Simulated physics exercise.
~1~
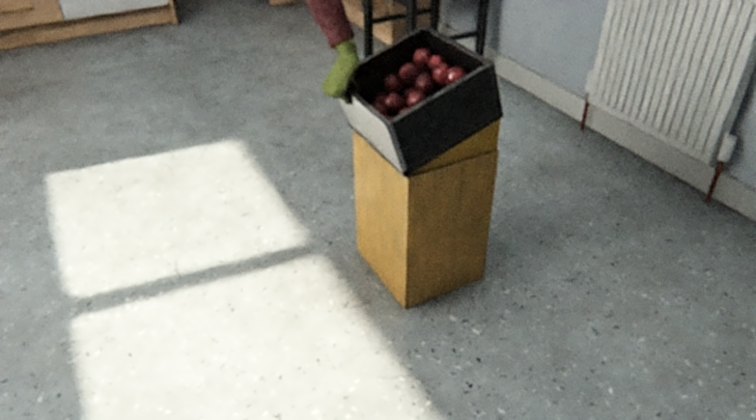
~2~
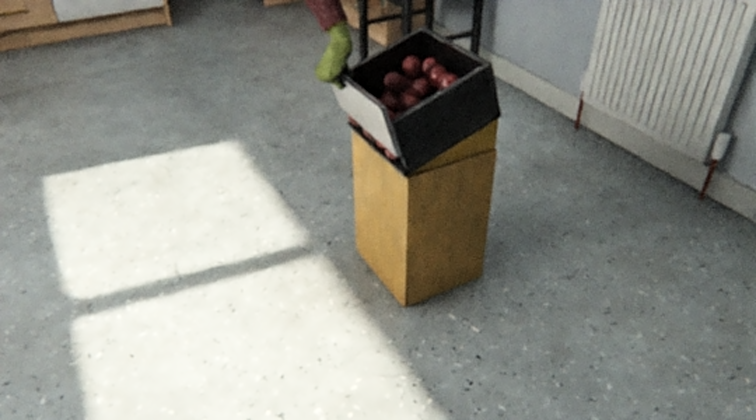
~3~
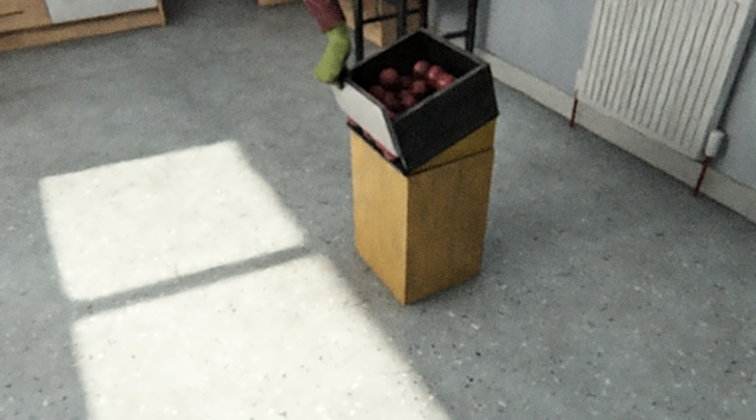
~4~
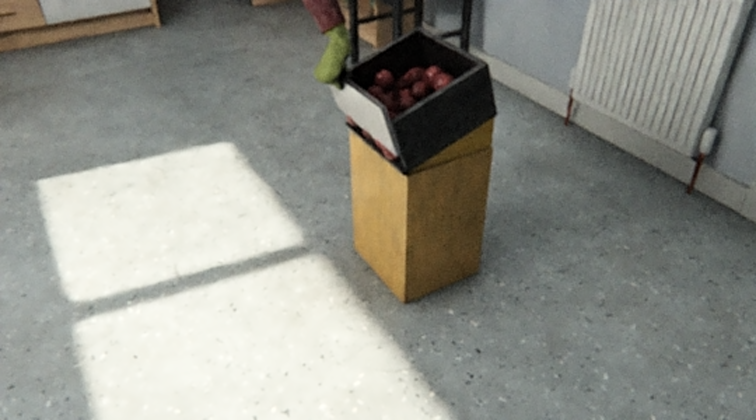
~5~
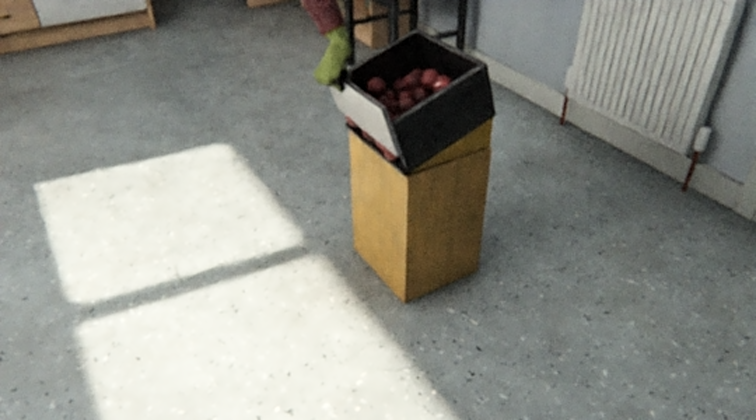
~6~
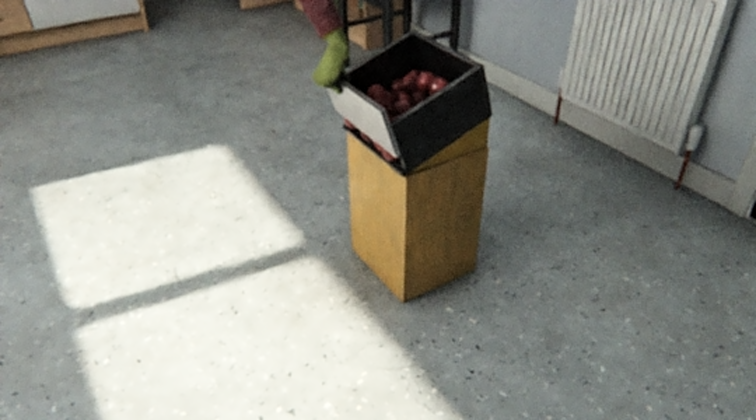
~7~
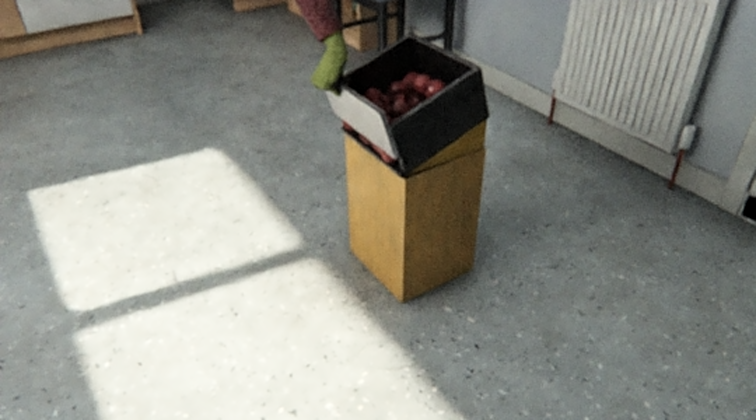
Red apples sitting in a tilted black bin on a wooden stand as a green-gloved hand lifts its gate slightly, none spilling.
